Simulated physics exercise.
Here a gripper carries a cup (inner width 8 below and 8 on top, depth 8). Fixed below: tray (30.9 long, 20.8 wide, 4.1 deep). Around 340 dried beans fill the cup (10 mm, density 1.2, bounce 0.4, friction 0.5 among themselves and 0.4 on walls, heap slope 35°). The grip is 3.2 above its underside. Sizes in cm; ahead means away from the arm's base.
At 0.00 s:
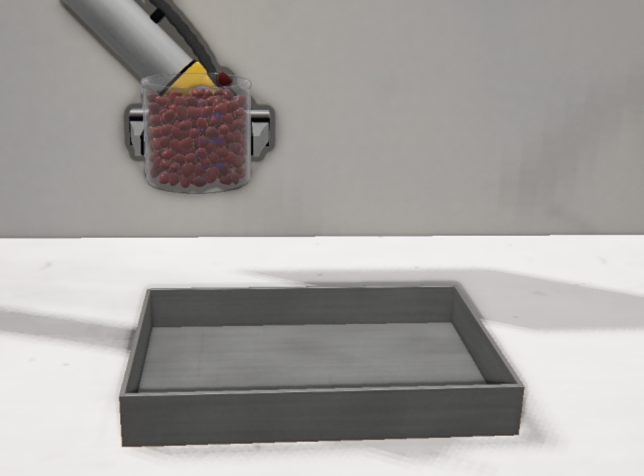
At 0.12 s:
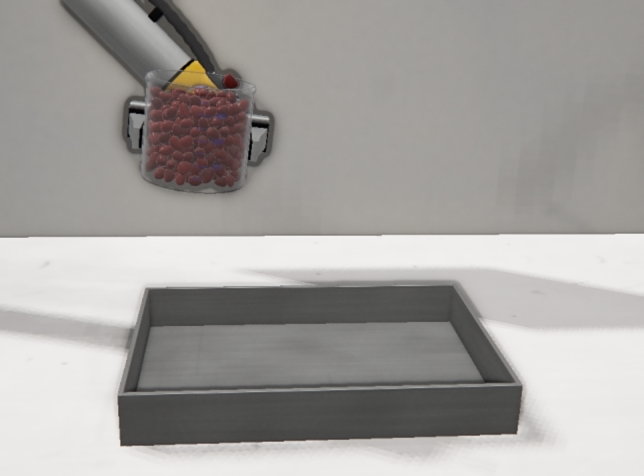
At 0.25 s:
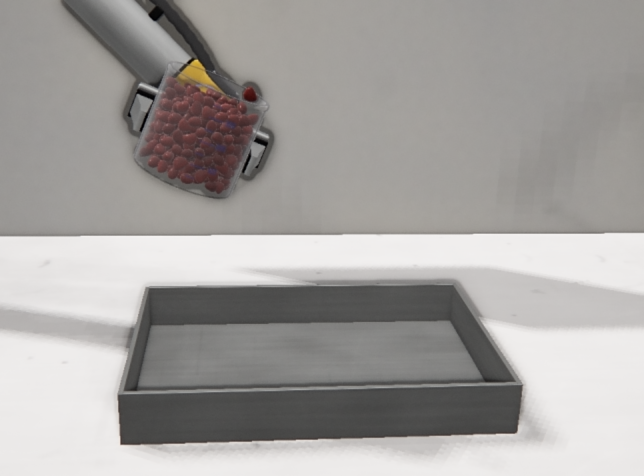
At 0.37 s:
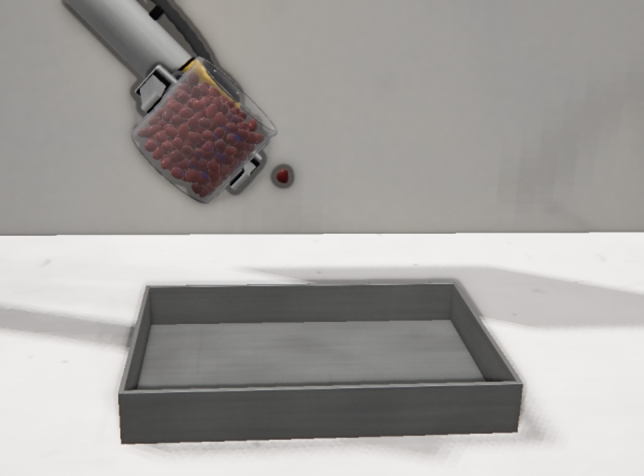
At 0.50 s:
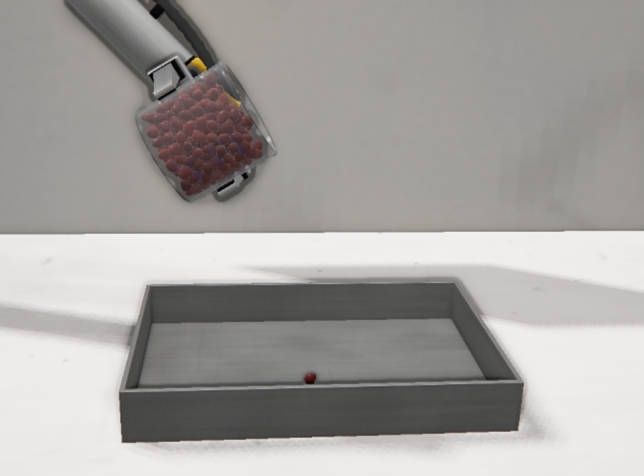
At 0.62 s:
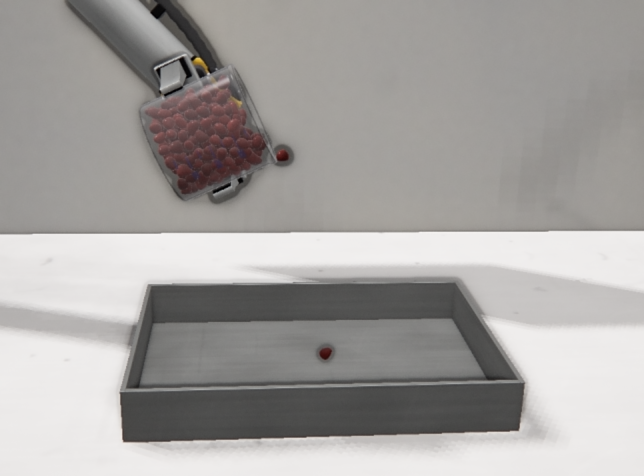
A grey robotic arm reaches in from the upper left, its gripper holding a clear cup full of small dark red beans above an open grey tray on a white surface, seen from a fixed, slightly raised view against a grey wall. The arm tilts the cup steeply to the right. One bean drops into the tray, and later another appears in the air beside the cup's rim.
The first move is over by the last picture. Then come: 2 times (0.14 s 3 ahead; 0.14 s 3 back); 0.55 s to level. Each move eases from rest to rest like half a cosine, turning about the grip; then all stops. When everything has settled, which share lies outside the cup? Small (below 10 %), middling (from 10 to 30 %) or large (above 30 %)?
Outside the cup the share is middling, from 10 to 30 %.
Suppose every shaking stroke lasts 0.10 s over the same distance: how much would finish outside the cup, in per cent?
Then about 30 per cent.
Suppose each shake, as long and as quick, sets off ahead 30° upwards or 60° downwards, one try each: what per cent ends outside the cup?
About 20 and 5 per cent.
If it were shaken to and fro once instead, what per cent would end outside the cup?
It would be near 10 per cent.
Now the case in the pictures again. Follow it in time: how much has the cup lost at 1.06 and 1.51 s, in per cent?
About 10, 15.
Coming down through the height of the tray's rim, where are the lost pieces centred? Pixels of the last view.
Near (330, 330).
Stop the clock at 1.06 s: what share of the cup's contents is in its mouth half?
Roughly 45 per cent.
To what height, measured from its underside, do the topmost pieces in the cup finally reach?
Some 8.0 cm.
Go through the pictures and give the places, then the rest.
Cup middle at (198, 133), level; upper third of the load around (200, 112), from x 155 to 240, top at y 80; 338 in the cup, in the first frame.
Cup middle at (197, 132), tilted 6° forward; upper third of the load around (196, 111), from x 150 to 245, top at y 85, in the second frame.
Cup middle at (200, 132), tilted 22° forward; upper third of the load around (197, 111), from x 145 to 250, top at y 85, in the third frame.
Cup middle at (204, 133), tilted 43° forward; upper third of the load around (200, 114), from x 145 to 280, top at y 80; 337 in the cup, 1 in flight or on a rim, in the fourth frame.
Cup middle at (206, 134), tilted 59° forward; upper third of the load around (201, 113), from x 150 to 310, top at y 80; 337 in the cup, 1 in the tray, in the fifth frame.
Cup middle at (208, 135), tilted 65° forward; upper third of the load around (203, 114), from x 150 to 325, top at y 85; 337 in the cup, 1 in the tray, in the sixth frame.
By 1.06 s, tilted 65° forward, highest piece 24 above the table; 299 in the cup, 34 in the tray, 5 in flight or on a rim.
By 1.51 s, tilted 23° forward, highest piece 26 above the table; 282 in the cup, 55 in the tray, 1 in flight or on a rim.
By 1.93 s, level, highest piece 26 above the table; 282 in the cup, 56 in the tray.
By 2.98 s, level, highest piece 26 above the table; 282 in the cup, 56 in the tray.
Final count, 282 in the cup, 56 in the tray. That is 17 % outside the cup.
